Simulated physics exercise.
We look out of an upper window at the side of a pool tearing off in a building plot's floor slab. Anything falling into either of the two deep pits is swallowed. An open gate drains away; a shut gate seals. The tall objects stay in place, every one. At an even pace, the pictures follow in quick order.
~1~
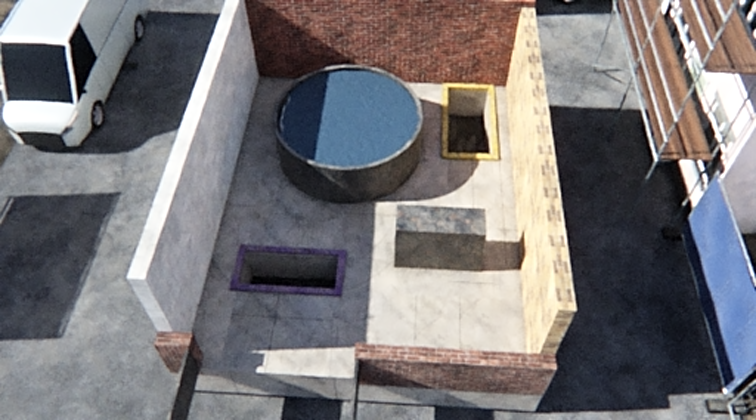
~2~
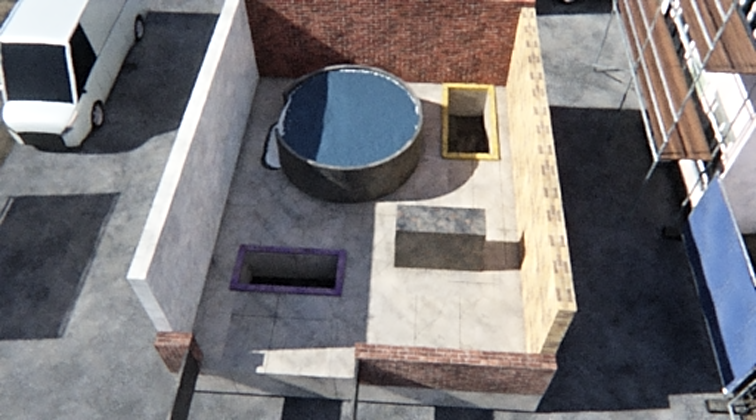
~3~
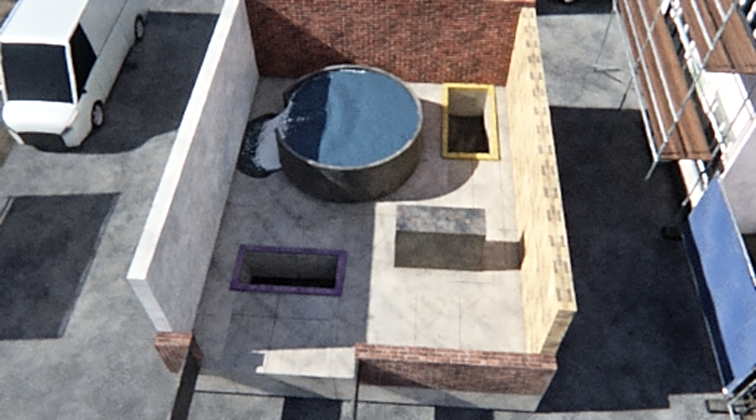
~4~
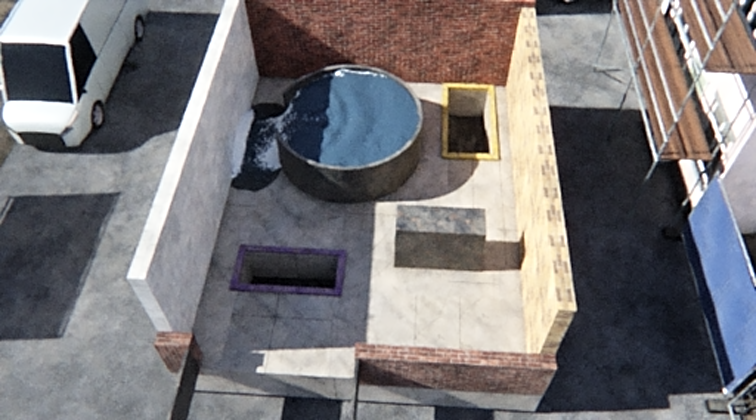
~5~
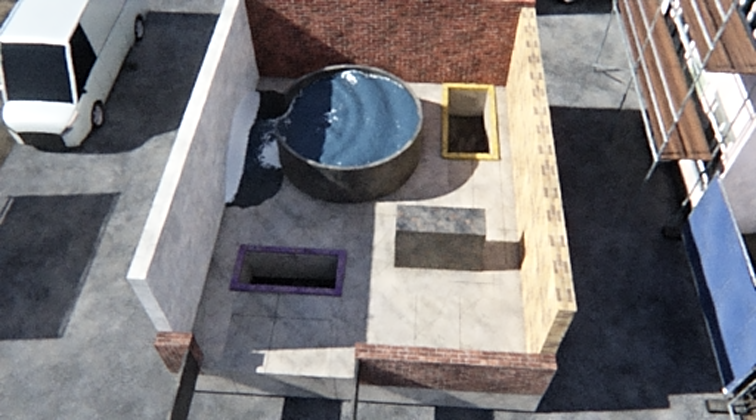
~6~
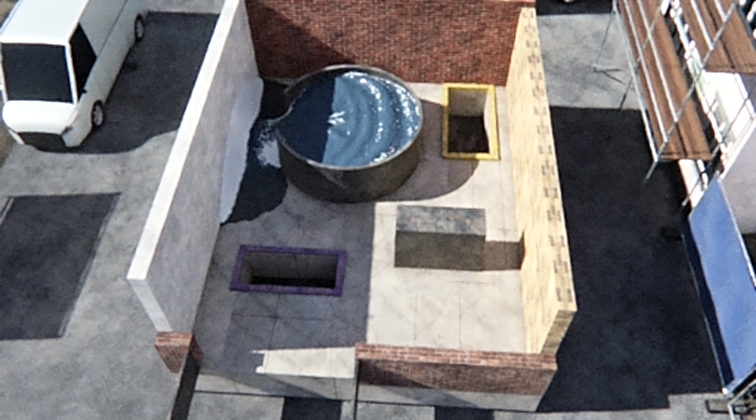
In the video, a round pool stands full in a walled yard seen from above, then water bursts from its left side, spreads to the pale wall and creeps along it toward the viewer while the pool's surface ripples.
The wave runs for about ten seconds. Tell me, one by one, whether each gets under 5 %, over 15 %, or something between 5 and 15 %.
One by one: The gate gets between 5 and 15 %; the purple pit gets over 15 %; the yellow pit gets over 15 %.
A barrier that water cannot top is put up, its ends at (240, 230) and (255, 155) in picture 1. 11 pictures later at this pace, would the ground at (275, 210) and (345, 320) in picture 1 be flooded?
Going by the list, I'd say reached by the flood, then kept clear of the flood.
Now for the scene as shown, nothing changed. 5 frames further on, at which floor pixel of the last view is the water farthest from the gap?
Somewhere about (189, 343).
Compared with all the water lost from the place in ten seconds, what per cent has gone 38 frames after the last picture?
I make it 70 per cent.
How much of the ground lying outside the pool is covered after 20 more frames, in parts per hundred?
Roughly 50 per cent.
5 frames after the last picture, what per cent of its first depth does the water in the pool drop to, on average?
Roughly 76 percent.
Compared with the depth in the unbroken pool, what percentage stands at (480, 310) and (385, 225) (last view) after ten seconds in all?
About 2 per cent at the first place and 4 per cent at the second.
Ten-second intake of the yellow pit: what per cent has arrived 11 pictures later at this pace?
I'd say some 0 per cent.
A moment on, water covers 25 % of the floor; the gate 0 %, the purple pit 1 %, the yellow pit 0 %.
Next, water covers 40 % of the floor; the gate 1 %, the purple pit 4 %, the yellow pit 0 %.
Then, water covers 50 % of the floor; the gate 4 %, the purple pit 9 %, the yellow pit 5 %.
Later, water covers 60 % of the floor; the gate 8 %, the purple pit 16 %, the yellow pit 15 %.
In the end, water covers 80 % of the floor; the gate 13 %, the purple pit 21 %, the yellow pit 23 %.
